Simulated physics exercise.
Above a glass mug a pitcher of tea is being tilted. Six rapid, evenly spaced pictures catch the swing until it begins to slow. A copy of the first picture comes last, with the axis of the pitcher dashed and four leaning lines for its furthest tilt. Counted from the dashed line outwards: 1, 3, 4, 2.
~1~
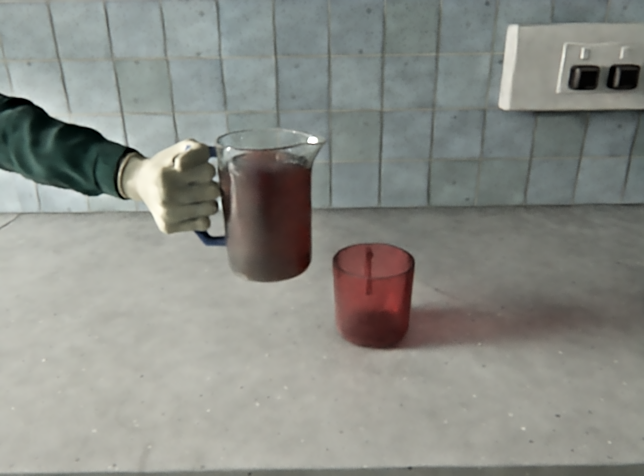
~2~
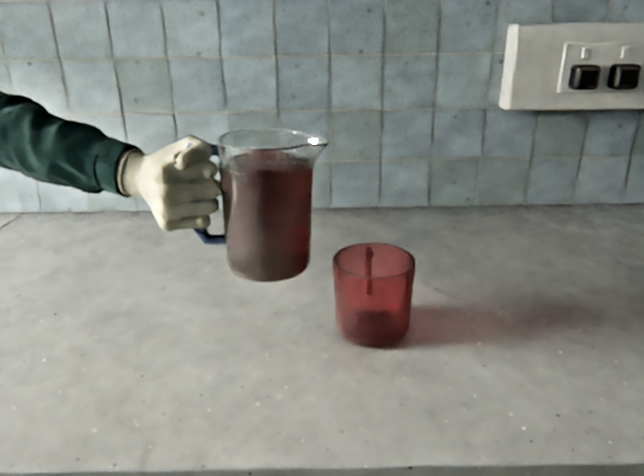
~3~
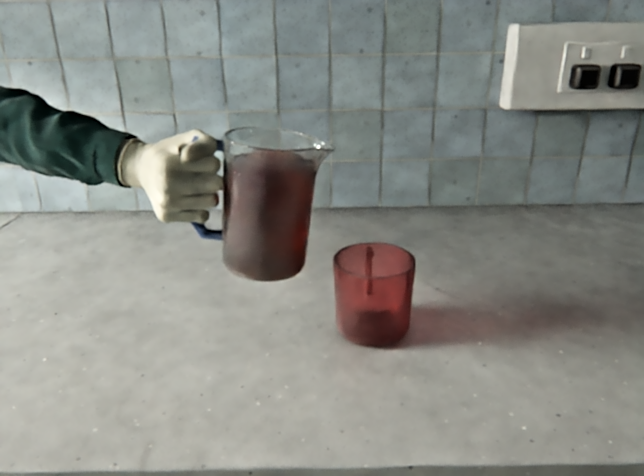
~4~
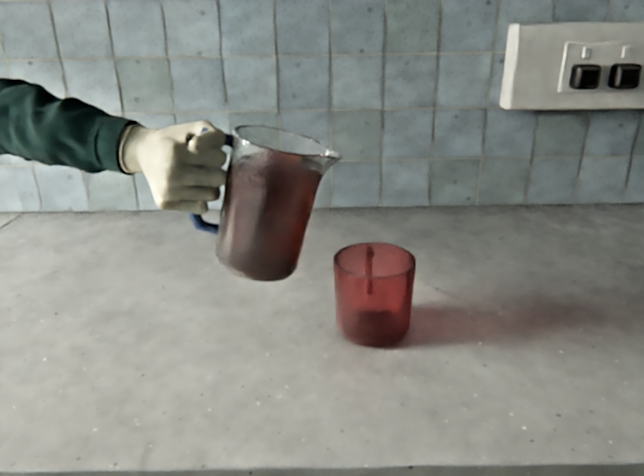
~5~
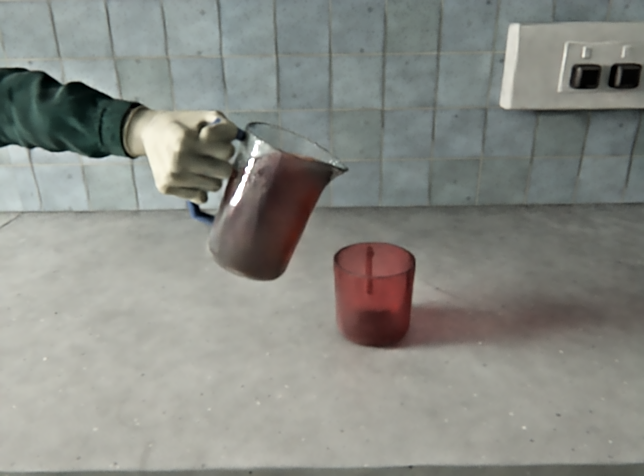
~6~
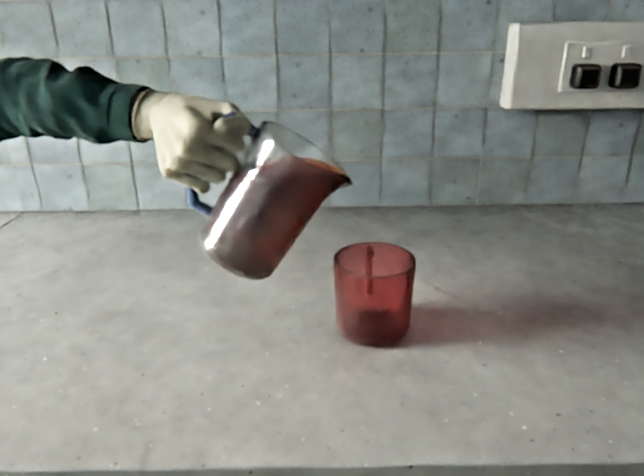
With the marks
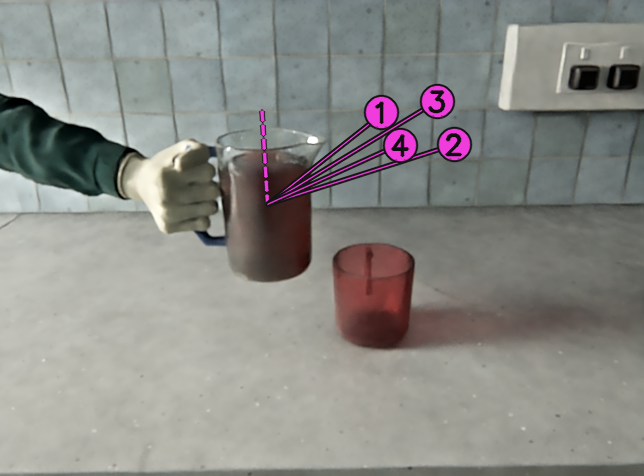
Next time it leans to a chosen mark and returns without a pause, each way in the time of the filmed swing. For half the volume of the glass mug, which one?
Mark 4.
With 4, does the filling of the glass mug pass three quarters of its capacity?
No, it does not.
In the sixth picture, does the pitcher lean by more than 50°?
No, it does not.
On the marked copy, 1 at (368, 124); 2 at (438, 149); 3 at (422, 110); 4 at (384, 151).
For mark 1, the glass mug ends with about 27 % of what it can hold.
For mark 2, the glass mug ends with about 62 % of what it can hold; 4 % of the tea is spilt.
For mark 3, the glass mug ends with about 38 % of what it can hold.
For mark 4, the glass mug ends with about 51 % of what it can hold.
